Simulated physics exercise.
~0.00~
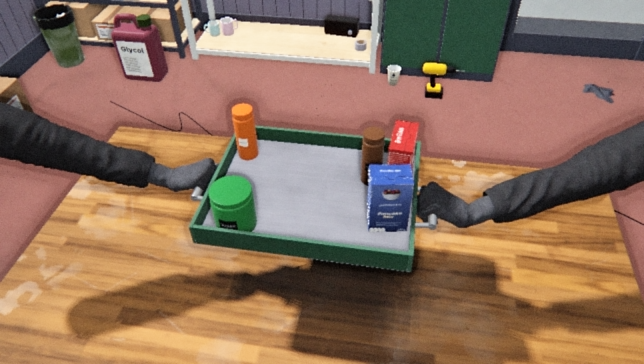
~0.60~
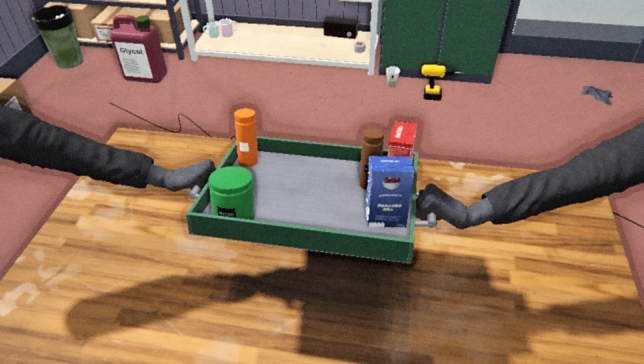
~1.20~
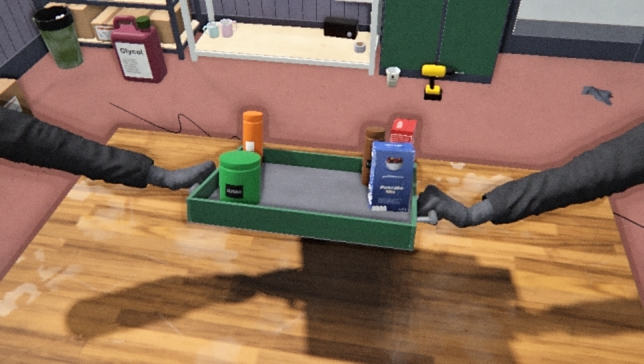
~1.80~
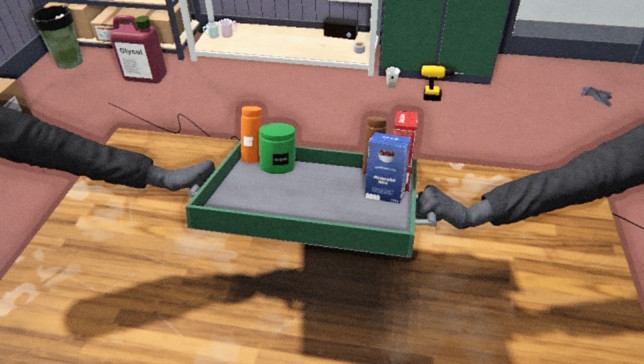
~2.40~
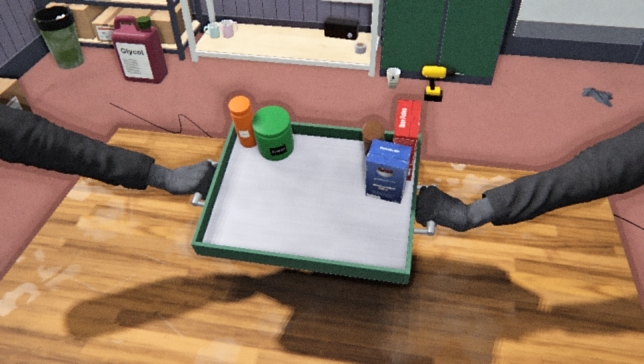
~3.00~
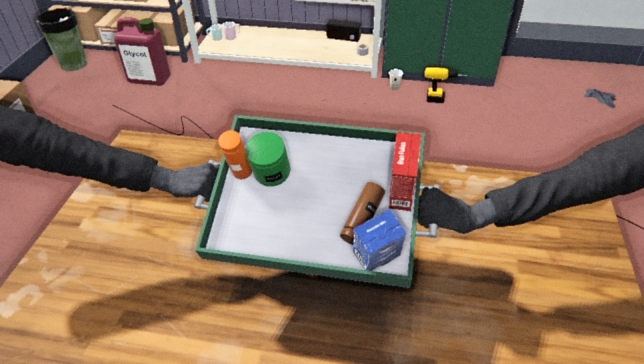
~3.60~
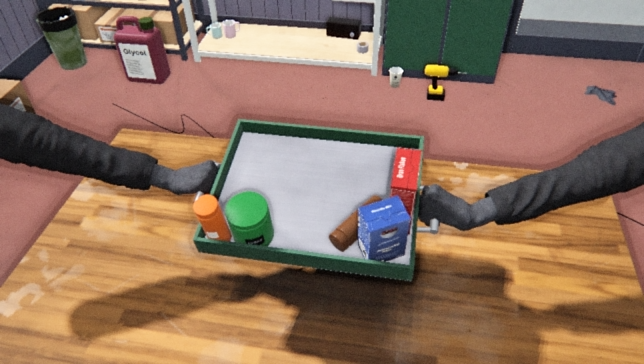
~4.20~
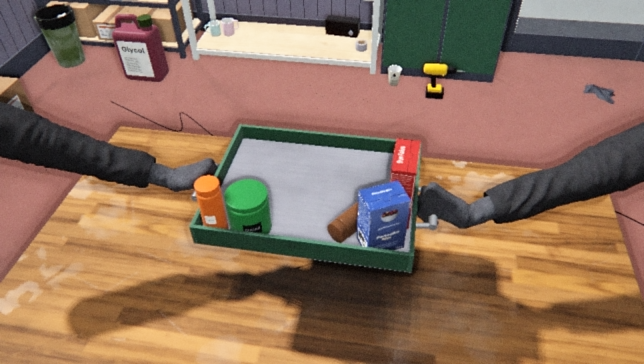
Over a wooden table in a workshop, two gloved hands tilt a green-rimmed tray away and then back, sliding a green jar, an orange shaker and two packets across it, and level it with the brown shaker lying toppled beside the upright blue packet.
